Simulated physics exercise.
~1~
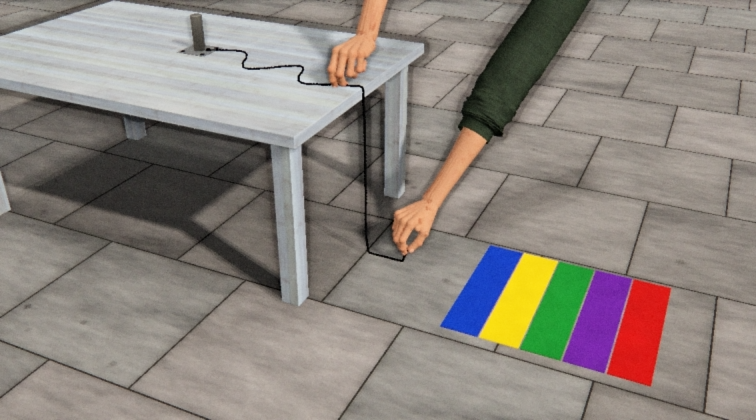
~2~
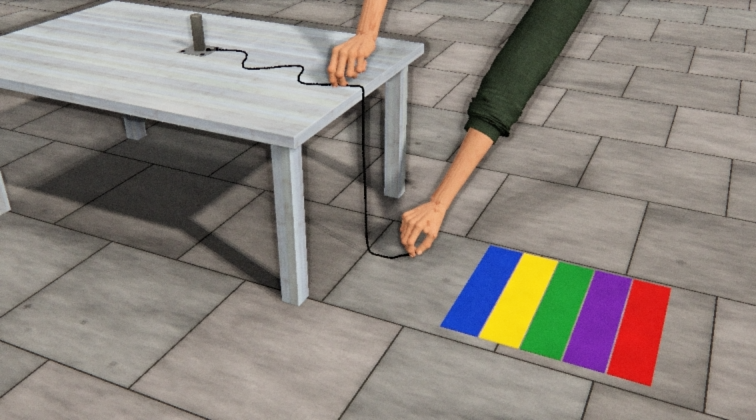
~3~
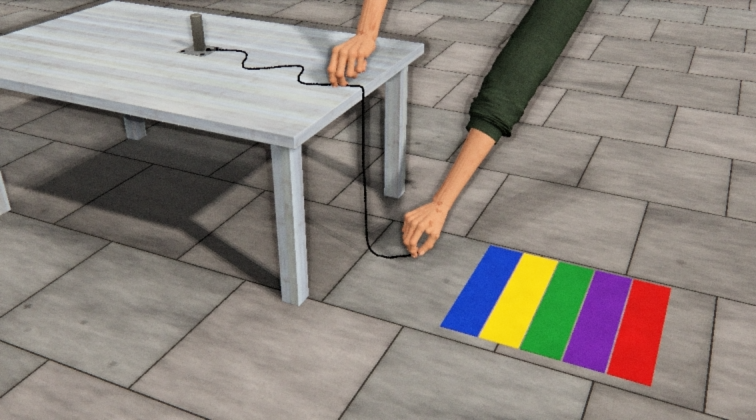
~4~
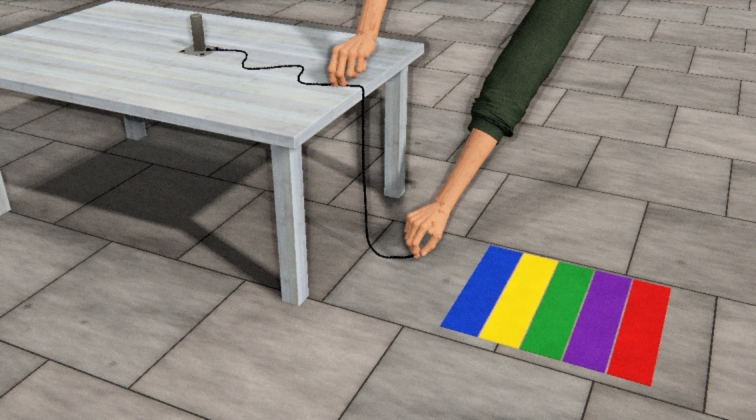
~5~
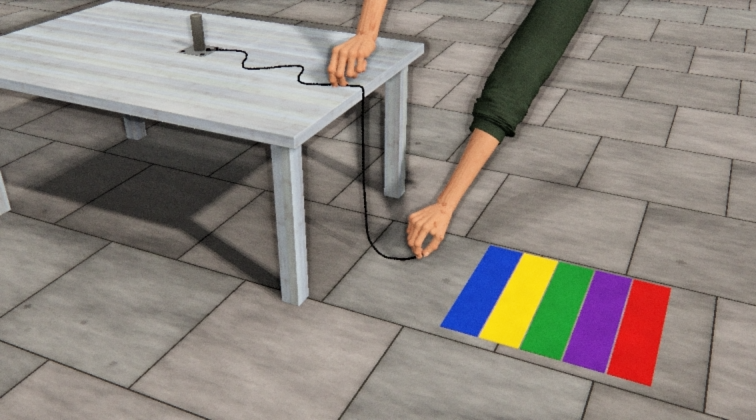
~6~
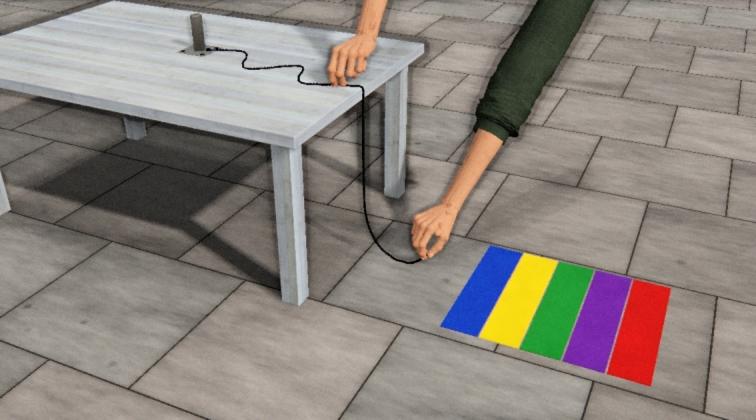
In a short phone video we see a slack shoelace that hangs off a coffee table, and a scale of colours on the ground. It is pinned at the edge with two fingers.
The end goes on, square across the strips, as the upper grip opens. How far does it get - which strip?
Purple.
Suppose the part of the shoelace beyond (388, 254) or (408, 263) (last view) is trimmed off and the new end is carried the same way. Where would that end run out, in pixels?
It would end up close to (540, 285), then close to (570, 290).
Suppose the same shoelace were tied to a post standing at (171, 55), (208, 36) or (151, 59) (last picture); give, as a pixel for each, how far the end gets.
First (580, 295), then (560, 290), then (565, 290).
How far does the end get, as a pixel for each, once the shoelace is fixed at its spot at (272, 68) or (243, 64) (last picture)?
First (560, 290), then (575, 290).
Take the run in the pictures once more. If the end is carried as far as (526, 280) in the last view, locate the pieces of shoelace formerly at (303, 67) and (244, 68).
The first one ends up at (327, 77) and the second one at (275, 67).
A little later, end near (526, 280); over yellow.
Next, end near (573, 292); over green.
When it is tight, end near (603, 300); over purple. It halts on the purple strip.
